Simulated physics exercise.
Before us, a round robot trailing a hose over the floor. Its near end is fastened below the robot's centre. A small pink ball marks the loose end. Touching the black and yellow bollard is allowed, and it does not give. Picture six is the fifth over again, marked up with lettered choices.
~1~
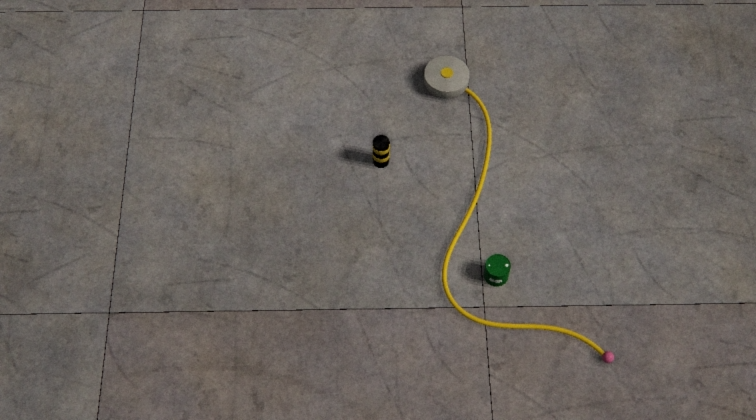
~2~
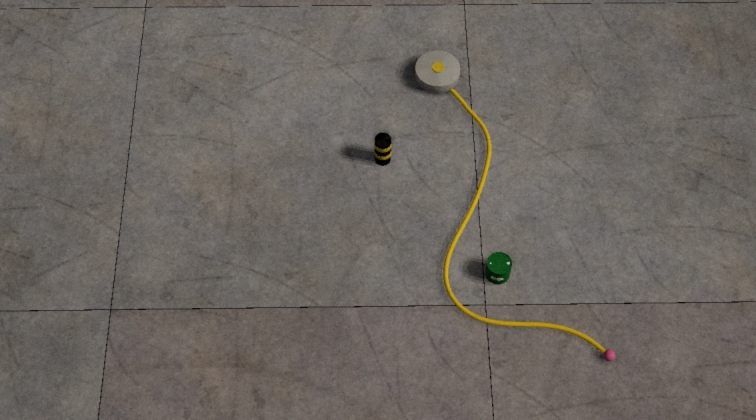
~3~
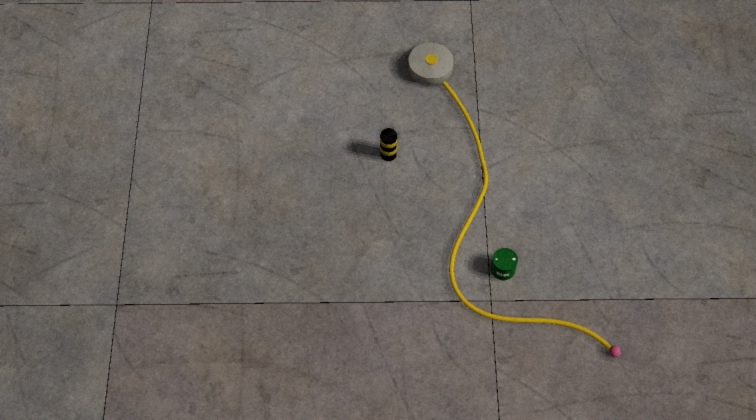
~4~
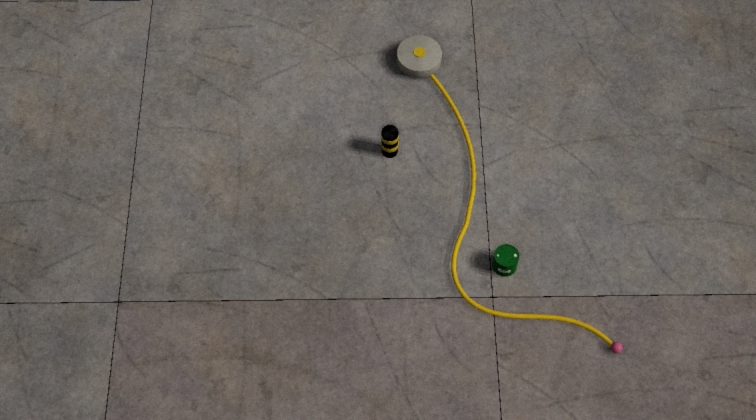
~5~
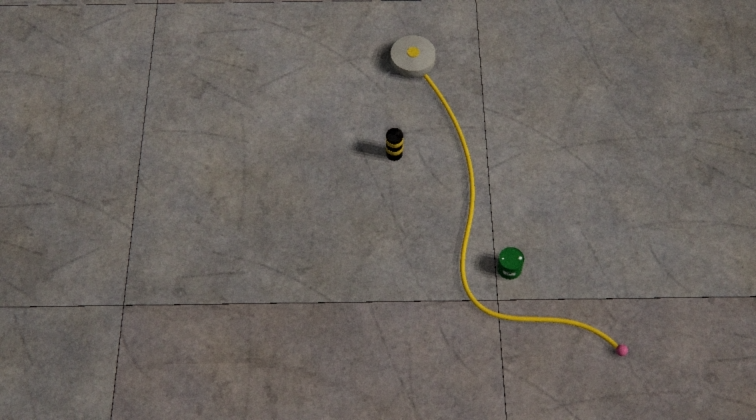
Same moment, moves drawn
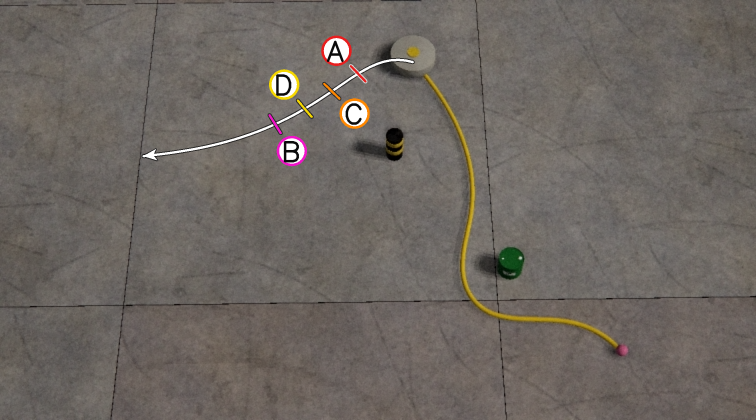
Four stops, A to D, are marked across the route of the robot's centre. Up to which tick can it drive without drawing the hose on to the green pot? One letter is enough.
Mark B.
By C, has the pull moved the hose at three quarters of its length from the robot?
No.
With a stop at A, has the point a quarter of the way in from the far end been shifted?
By then, no.
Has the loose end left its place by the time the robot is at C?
By then, no.
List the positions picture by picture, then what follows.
Free end (608, 357); green pot (497, 270); bollard (381, 152), in the first frame.
Robot (438, 72); free end (609, 355), in the second frame.
Robot (431, 64); bollard (389, 145), in the third frame.
Robot (419, 57); green pot (506, 261), in the fourth frame.
Robot (413, 57); free end (622, 350); green pot (511, 263); bollard (395, 145), in the fifth frame.
On the marked copy, A at (358, 74); B at (275, 124); C at (332, 91); D at (305, 109); the route from (413, 62) via (285, 119) to (143, 156).
Taking B. A third of the way, robot (361, 67), middle of the hose (467, 227), free end (622, 350).
Two thirds of the way, robot (317, 96), middle of the hose (466, 226), free end (622, 350).
When it is over, robot (274, 120), middle of the hose (449, 217), free end (621, 350); only the bollard has been touched, if anything.
As for the rest, A is safe but short; C is safe but short; D is safe but short.
